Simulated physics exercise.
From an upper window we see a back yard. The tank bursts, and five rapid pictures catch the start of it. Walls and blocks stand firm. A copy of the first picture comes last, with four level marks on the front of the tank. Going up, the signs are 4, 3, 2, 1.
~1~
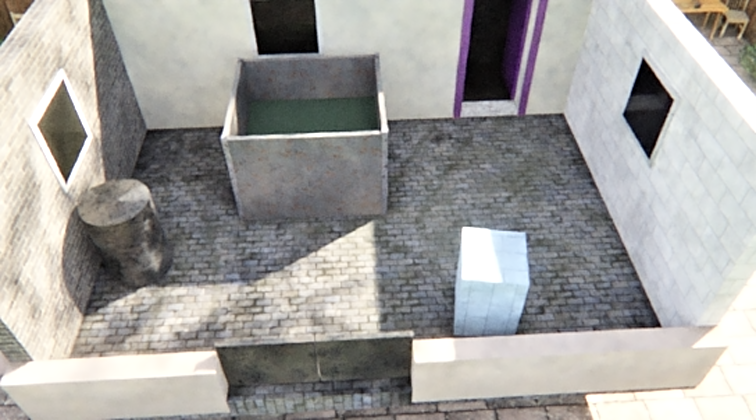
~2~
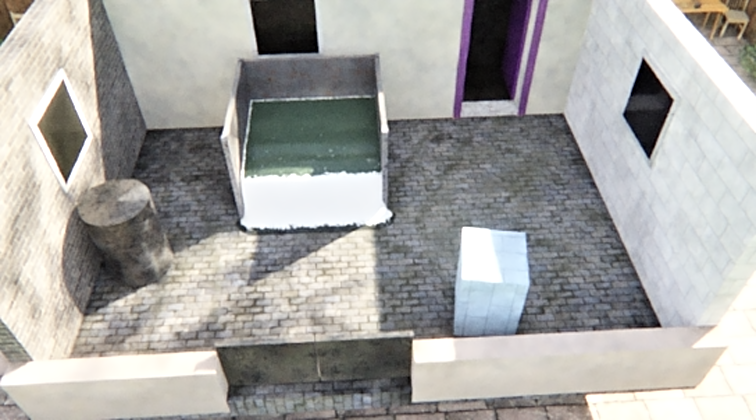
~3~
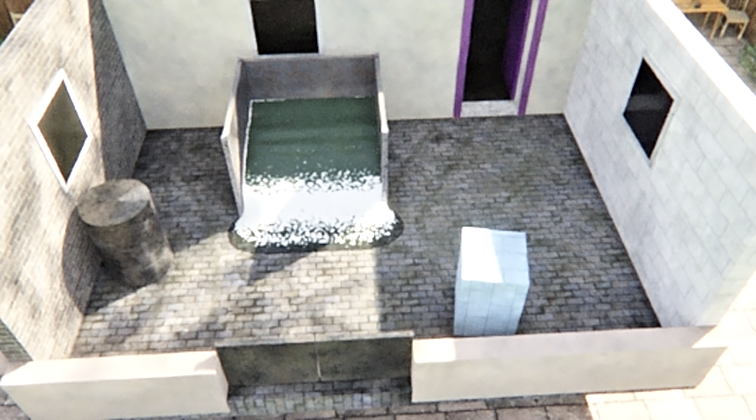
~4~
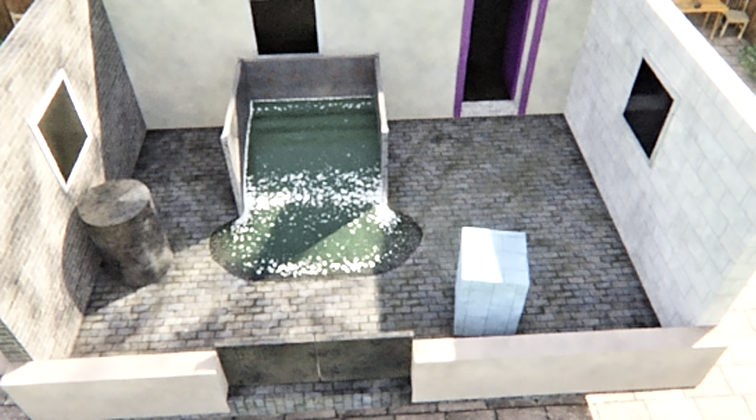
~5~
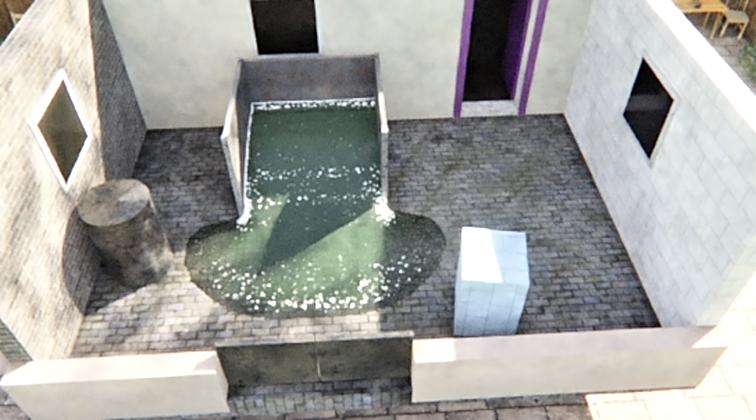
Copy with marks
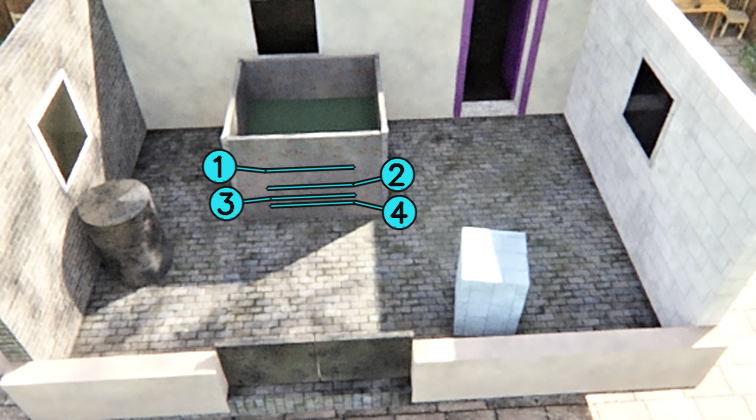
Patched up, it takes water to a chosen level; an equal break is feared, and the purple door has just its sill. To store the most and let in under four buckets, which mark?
Choose 1.
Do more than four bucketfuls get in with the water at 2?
No, that is safe.
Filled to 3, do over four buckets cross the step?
No.
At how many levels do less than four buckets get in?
All of them.
In cyan, 1 at (309, 168); 2 at (311, 186); 3 at (312, 196); 4 at (313, 204); from the bottom up 4, 3, 2, 1.
With 1, a splash gets over, under a bucket.
With 2, nothing gets over.
With 3, nothing gets over.
With 4, nothing gets over.
